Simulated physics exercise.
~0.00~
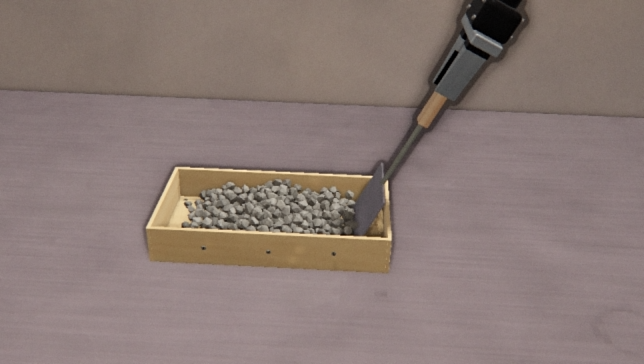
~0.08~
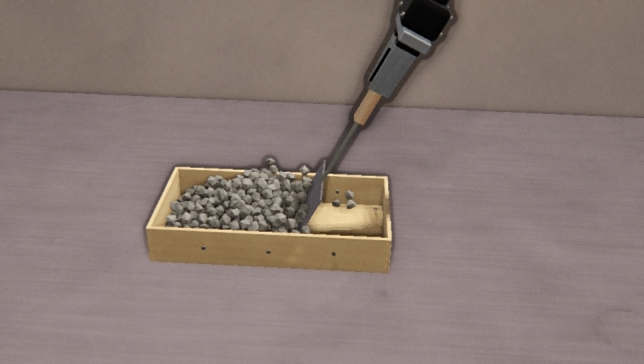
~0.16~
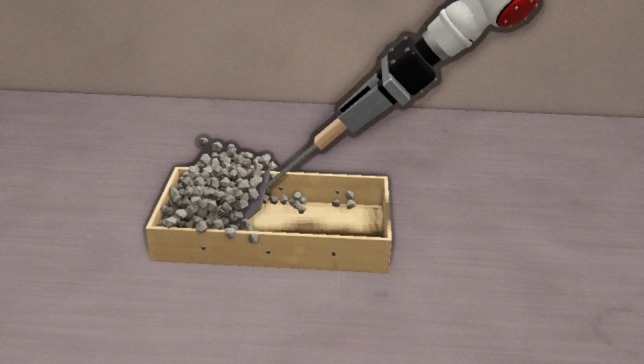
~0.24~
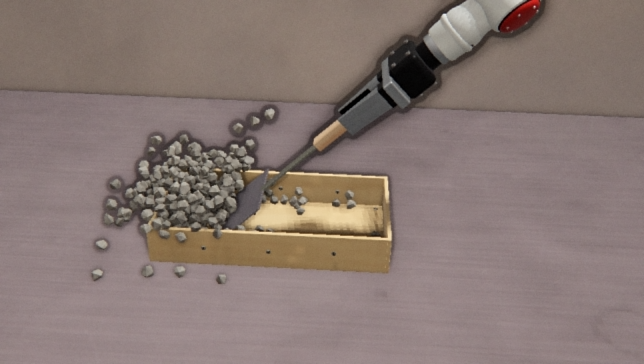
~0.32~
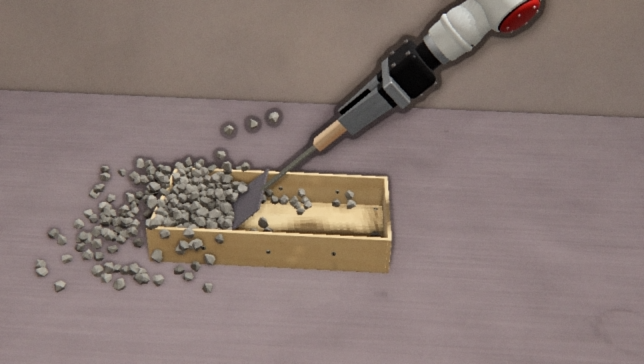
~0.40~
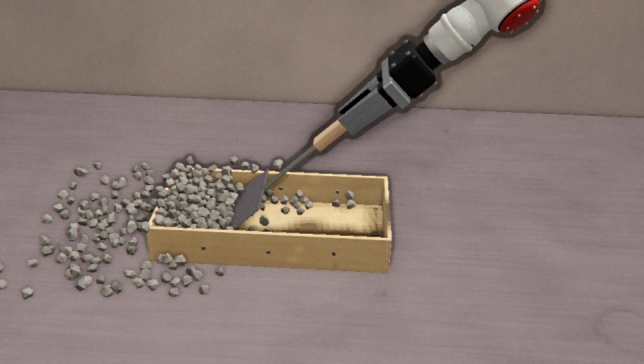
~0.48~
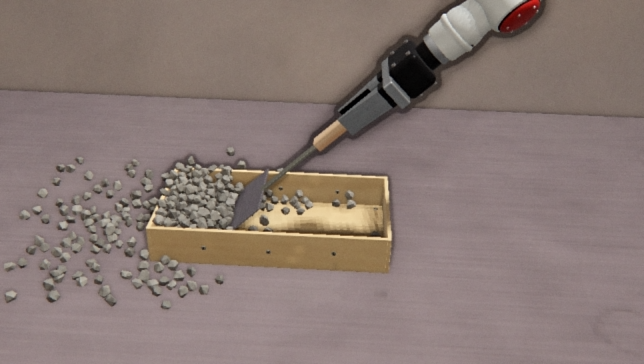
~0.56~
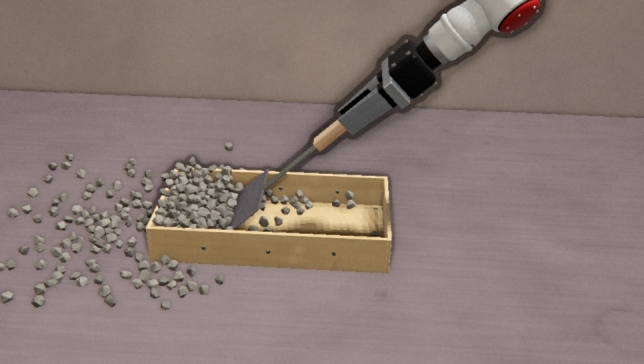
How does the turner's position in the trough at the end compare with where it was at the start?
At the start the turner is at the right end of the trough, and at the end it is clearly farther left, resting against the remaining pebbles.
